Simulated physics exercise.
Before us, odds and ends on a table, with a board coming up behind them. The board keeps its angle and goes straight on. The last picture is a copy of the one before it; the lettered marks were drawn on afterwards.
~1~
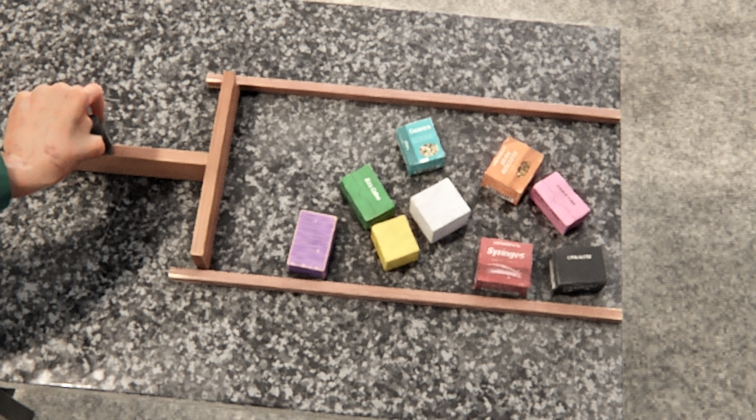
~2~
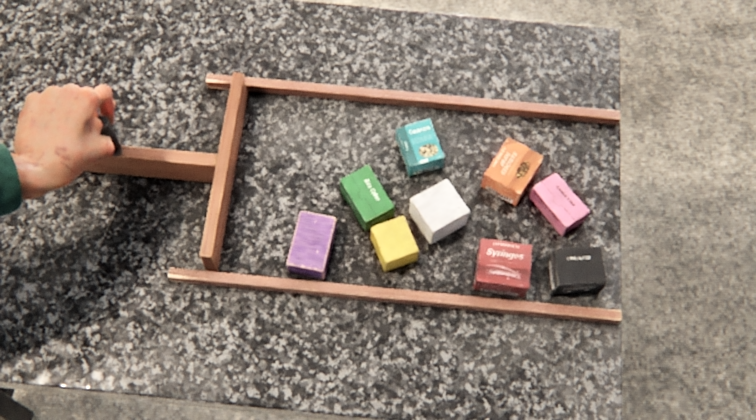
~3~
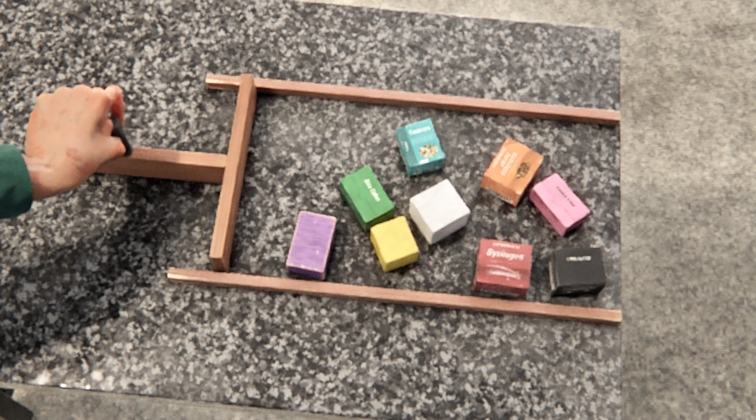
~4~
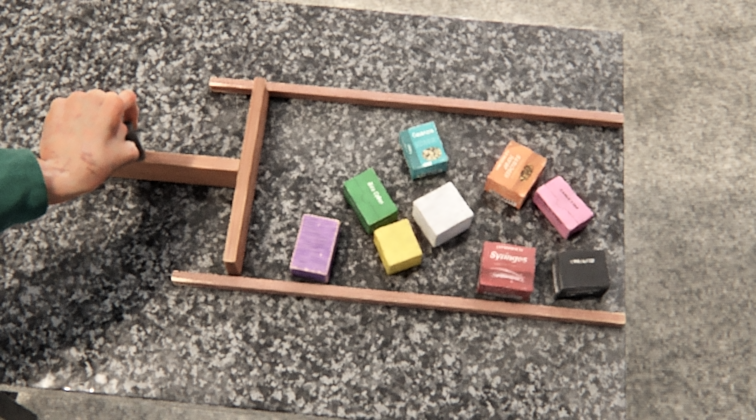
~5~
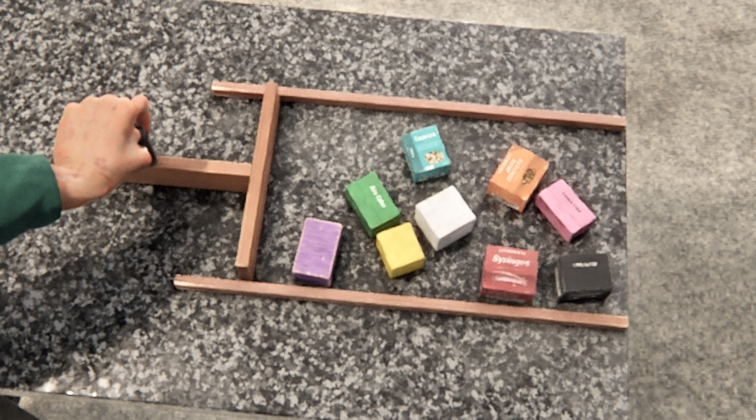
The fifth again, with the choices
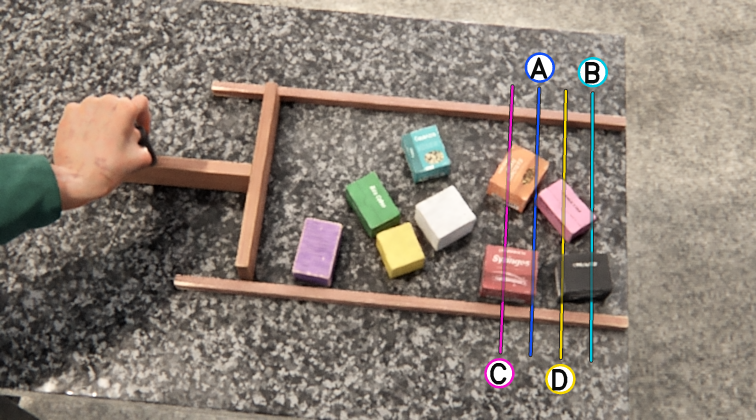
The video shows a hand sliding a wooden T-shaped board slowly to the right between two wooden rails on a speckled tabletop, while the nine small colourful boxes in front of it stay essentially still.
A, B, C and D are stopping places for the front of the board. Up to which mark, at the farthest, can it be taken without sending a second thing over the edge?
It can go as far as C.
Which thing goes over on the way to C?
The black packet.
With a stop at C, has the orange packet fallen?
No.
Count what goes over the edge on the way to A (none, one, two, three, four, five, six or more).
In all, three.
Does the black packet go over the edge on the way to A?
Yes.
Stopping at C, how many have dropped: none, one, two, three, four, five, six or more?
One.
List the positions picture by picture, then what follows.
The first frame shows board (213, 159); green packet (367, 198); white block (440, 211).
The second frame shows board (222, 160); red box (503, 268).
The third frame shows board (232, 161); pink box (559, 205).
The fourth frame shows board (245, 165); purple block (315, 248).
The fifth frame shows board (257, 170); yellow block (400, 251); green packet (372, 205); white block (445, 218).
On the marked copy, A at (535, 214); B at (592, 219); C at (507, 211); D at (564, 216).
Following C. Soon after the start, board (348, 178); purple block (366, 256); yellow block (408, 253).
Later, board (439, 187); black packet (590, 279); red box (540, 276).
In the end, board (507, 193); black packet over the edge; pink box (614, 209); one fallen.
As for the rest, A drops three; B drops six; D drops four.
